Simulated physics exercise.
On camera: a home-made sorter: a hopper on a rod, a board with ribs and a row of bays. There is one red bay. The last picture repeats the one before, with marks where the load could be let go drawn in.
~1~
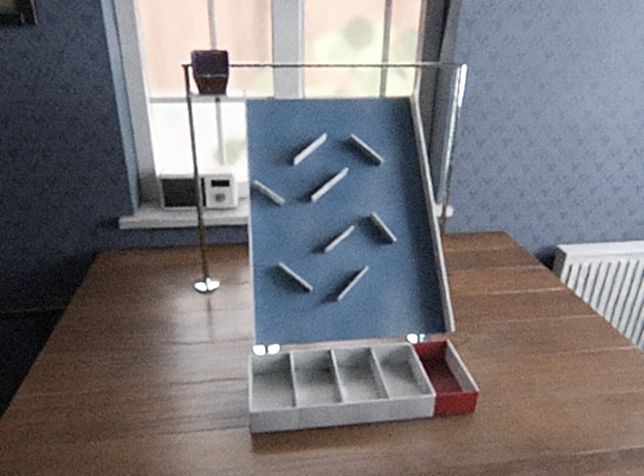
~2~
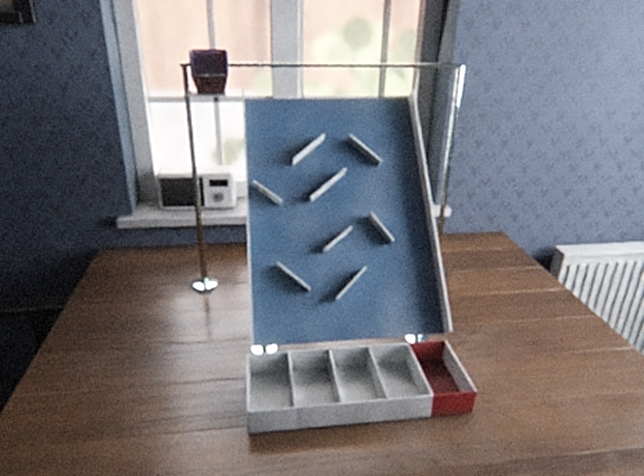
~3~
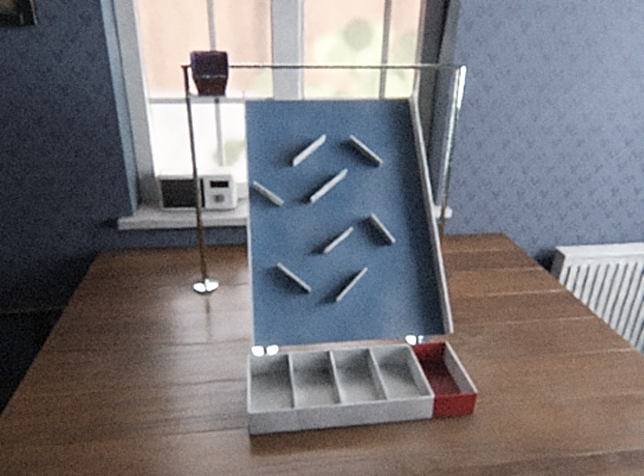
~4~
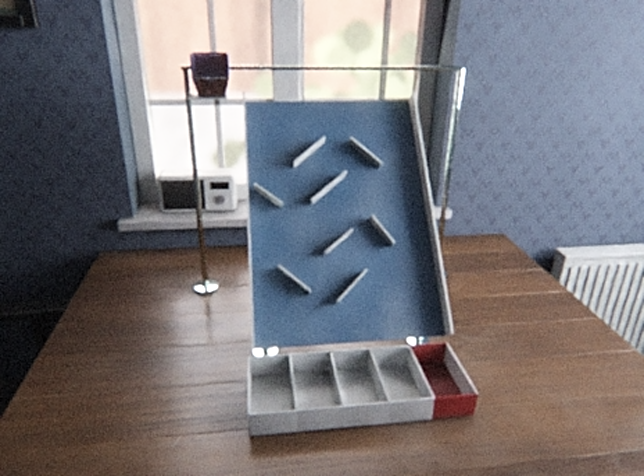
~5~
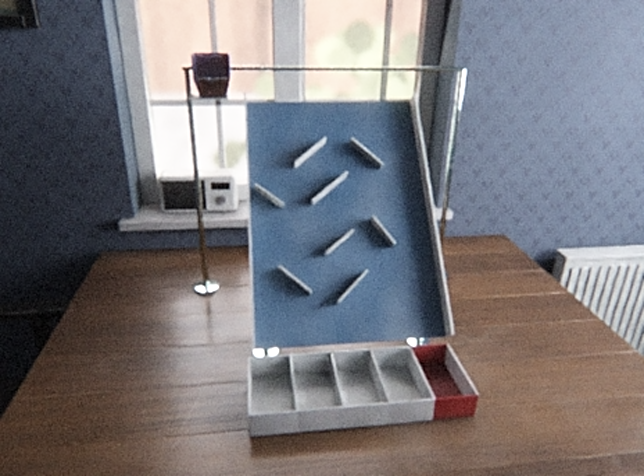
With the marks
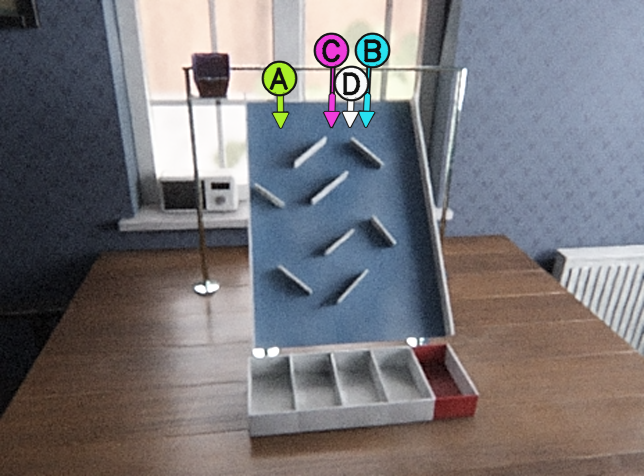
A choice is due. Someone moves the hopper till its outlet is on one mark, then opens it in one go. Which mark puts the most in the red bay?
The best mark is B.
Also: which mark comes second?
The answer is D.
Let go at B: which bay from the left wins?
It is the fifth one.
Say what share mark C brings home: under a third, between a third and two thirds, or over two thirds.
Mark C gives under a third.
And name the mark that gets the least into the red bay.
The answer is A.
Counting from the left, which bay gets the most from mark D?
The fifth.
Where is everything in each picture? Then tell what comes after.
Hopper (213, 87), kidney beans, door shut, in the first picture.
Ribs (293, 159) to (324, 134), (350, 134) to (381, 160), (254, 181) to (282, 200), in the second picture.
Ribs (311, 199) to (347, 169), (326, 250) to (352, 228), (372, 214) to (394, 241), in the third picture.
Ribs (278, 265) to (311, 291), (338, 301) to (367, 269), in the fourth picture.
Red bay (455, 406), number 5 of 5 from the left, in the fifth picture.
On the marked copy, mark A meets the board at (280, 122); mark B meets the board at (366, 121); mark C meets the board at (331, 121); mark D meets the board at (350, 121).
For mark A, not one piece in the red bay, almost all in other bays, about a tenth held on the board.
For mark B, almost all in the red bay, about a tenth in other bays.
For mark C, roughly a quarter in the red bay, roughly two thirds in other bays, about a tenth held on the board.
For mark D, roughly half in the red bay, roughly half in other bays.
